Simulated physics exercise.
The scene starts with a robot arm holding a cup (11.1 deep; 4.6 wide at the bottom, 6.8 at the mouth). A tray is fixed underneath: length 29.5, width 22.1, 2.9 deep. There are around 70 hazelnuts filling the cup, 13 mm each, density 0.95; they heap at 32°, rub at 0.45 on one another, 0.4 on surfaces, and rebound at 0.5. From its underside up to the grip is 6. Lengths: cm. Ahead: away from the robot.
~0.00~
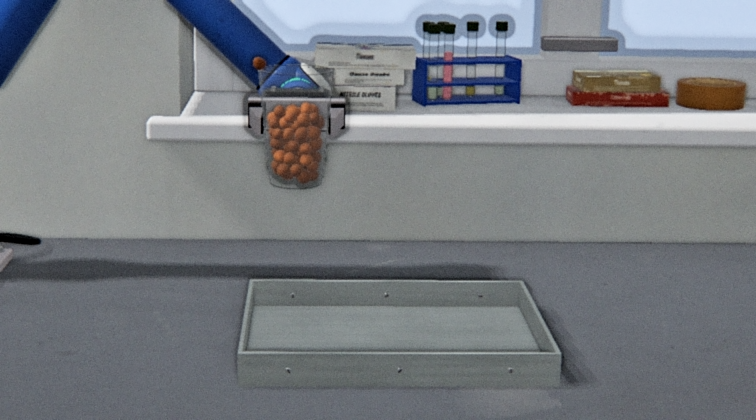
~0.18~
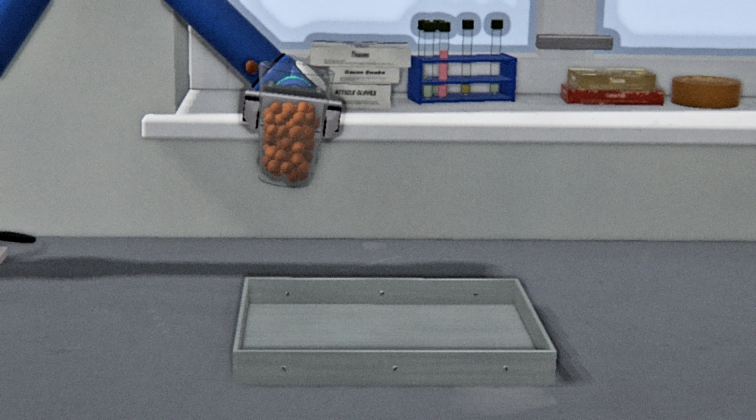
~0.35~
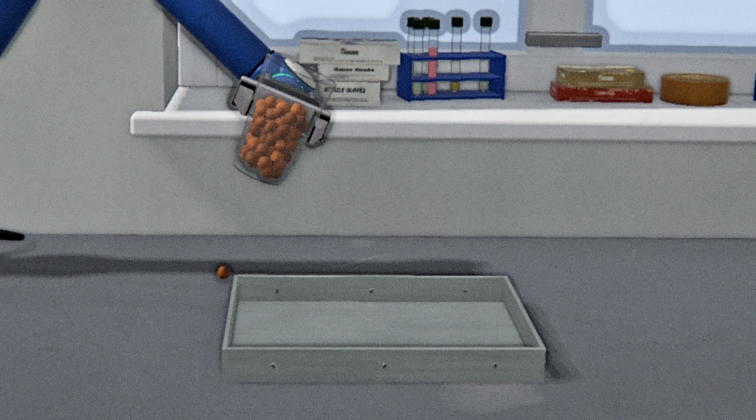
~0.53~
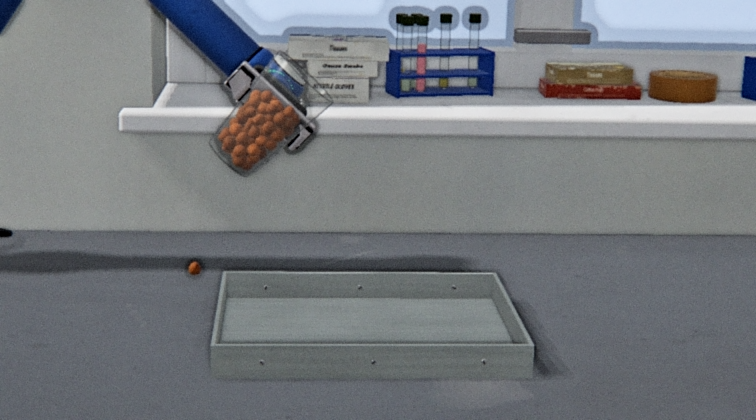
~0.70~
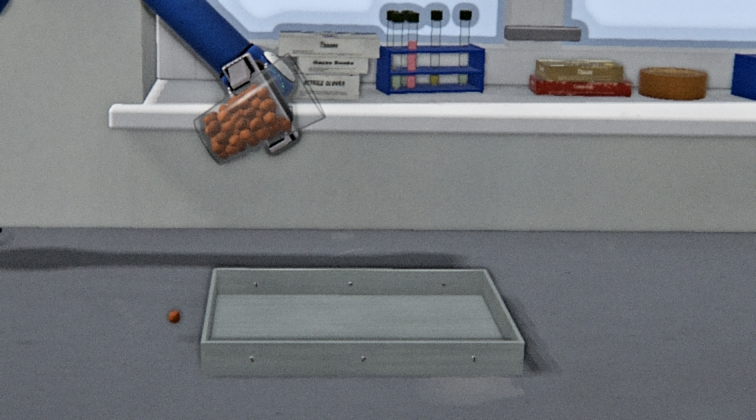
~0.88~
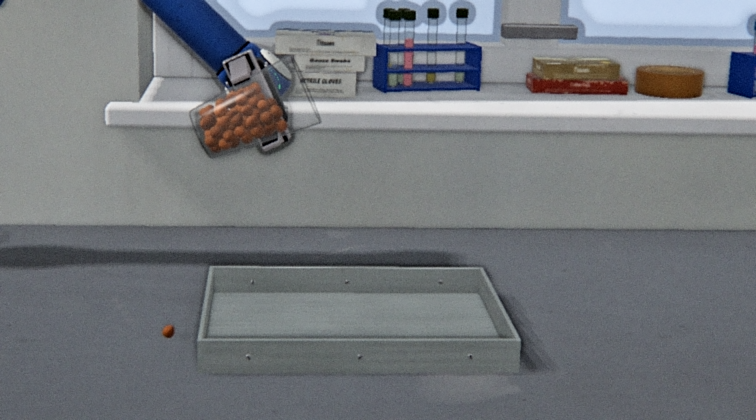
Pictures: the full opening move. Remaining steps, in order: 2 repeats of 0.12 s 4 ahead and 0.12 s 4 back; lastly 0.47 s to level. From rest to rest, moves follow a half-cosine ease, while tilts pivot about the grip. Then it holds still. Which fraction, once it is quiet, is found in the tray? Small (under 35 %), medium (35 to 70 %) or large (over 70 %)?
Small.
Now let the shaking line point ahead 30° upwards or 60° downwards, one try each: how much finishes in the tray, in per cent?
Near 25 and 0 percent respectively.
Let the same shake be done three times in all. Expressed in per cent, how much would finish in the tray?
It would come to about 25 %.
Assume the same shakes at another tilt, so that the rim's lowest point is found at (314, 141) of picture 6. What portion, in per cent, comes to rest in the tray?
I'd say close to 65 per cent.
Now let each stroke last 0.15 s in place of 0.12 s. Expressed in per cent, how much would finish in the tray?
About 5 per cent, then.
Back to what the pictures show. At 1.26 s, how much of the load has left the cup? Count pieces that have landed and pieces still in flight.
Roughly 10 percent is out.
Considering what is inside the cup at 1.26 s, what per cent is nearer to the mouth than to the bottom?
I'd guess about 45 percent of it.
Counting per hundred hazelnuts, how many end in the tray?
About 20 per cent.
After 1.26 s, tilted 65° forward, highest piece 24 above the table; 62 in the cup, 4 in the tray, 1 on the table or floor, 3 in flight or on a rim.
After 1.64 s, tilted 23° forward, highest piece 26 above the table; 54 in the cup, 15 in the tray, 1 on the table or floor.
After 2.03 s, level, highest piece 26 above the table; 54 in the cup, 15 in the tray, 1 on the table or floor.
After 3.08 s, level, highest piece 26 above the table; 54 in the cup, 15 in the tray, 1 on the table or floor.
In the end, 54 in the cup, 15 in the tray, 1 on the table or floor. That is 21 % in the tray.
